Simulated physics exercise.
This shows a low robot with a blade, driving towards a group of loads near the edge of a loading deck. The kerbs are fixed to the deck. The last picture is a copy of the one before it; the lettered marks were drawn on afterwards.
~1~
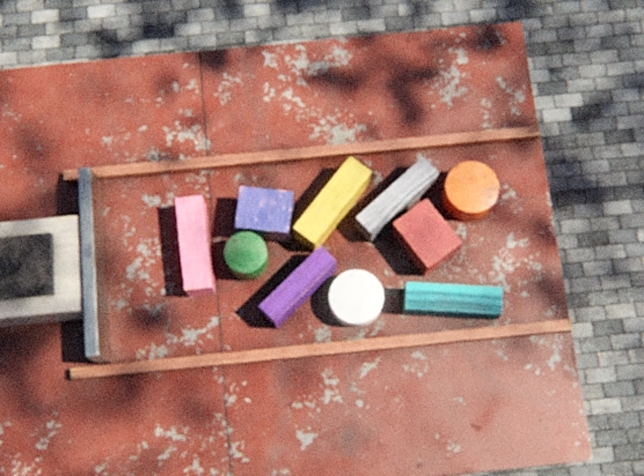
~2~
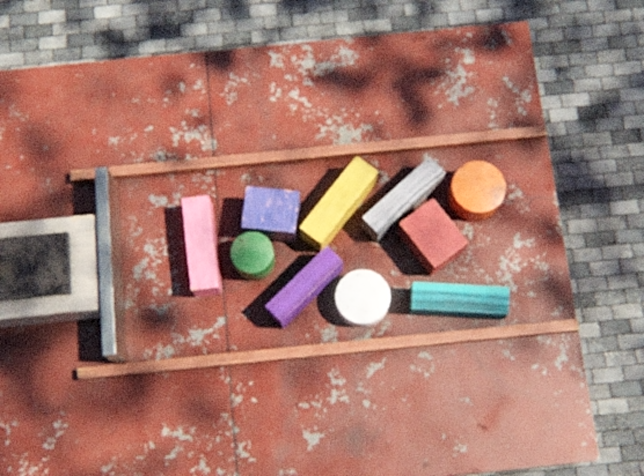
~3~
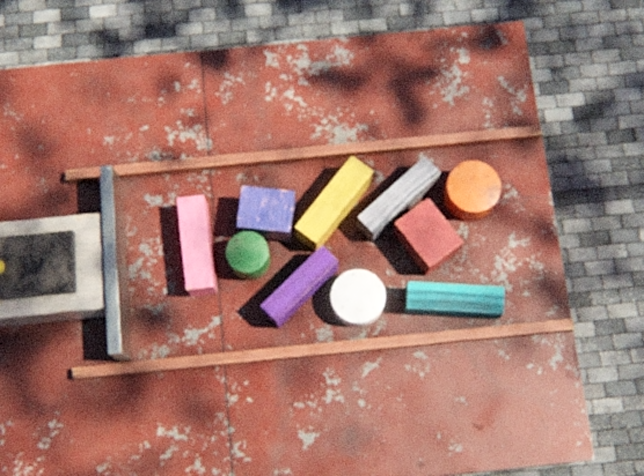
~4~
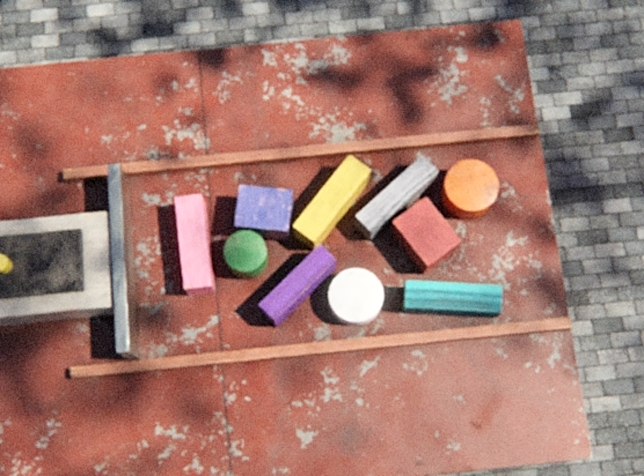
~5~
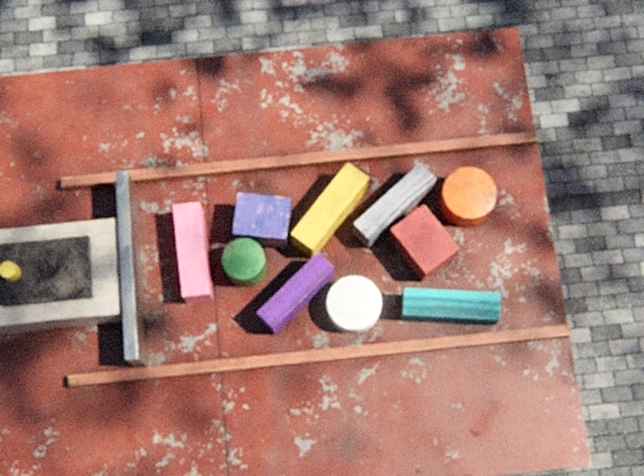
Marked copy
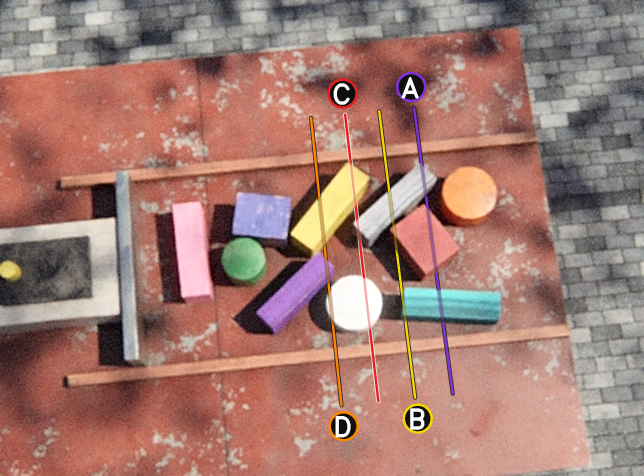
Low robot with a flat blade creeping right between two rails towards a cluster of colourful blocks and discs, which stay still.
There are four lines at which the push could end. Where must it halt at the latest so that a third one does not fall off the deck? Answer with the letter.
As far as mark A.
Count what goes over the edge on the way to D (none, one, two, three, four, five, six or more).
In all, none.
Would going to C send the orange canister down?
By then, no.
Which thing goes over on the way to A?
It is the orange canister.
On the marked copy, A at (433, 245); B at (396, 249); C at (361, 252); D at (326, 256).
Taking A. A third of the way, robot (164, 259); blue crate (296, 215); yellow bar (342, 215).
Two thirds of the way, robot (274, 248); orange canister (502, 205); grey stick (464, 191).
When it is over, robot (360, 240); orange canister over the edge; grey stick (543, 183); one fallen.
As for the rest, B is within the limit but short; C is within the limit but short; D is within the limit but short.
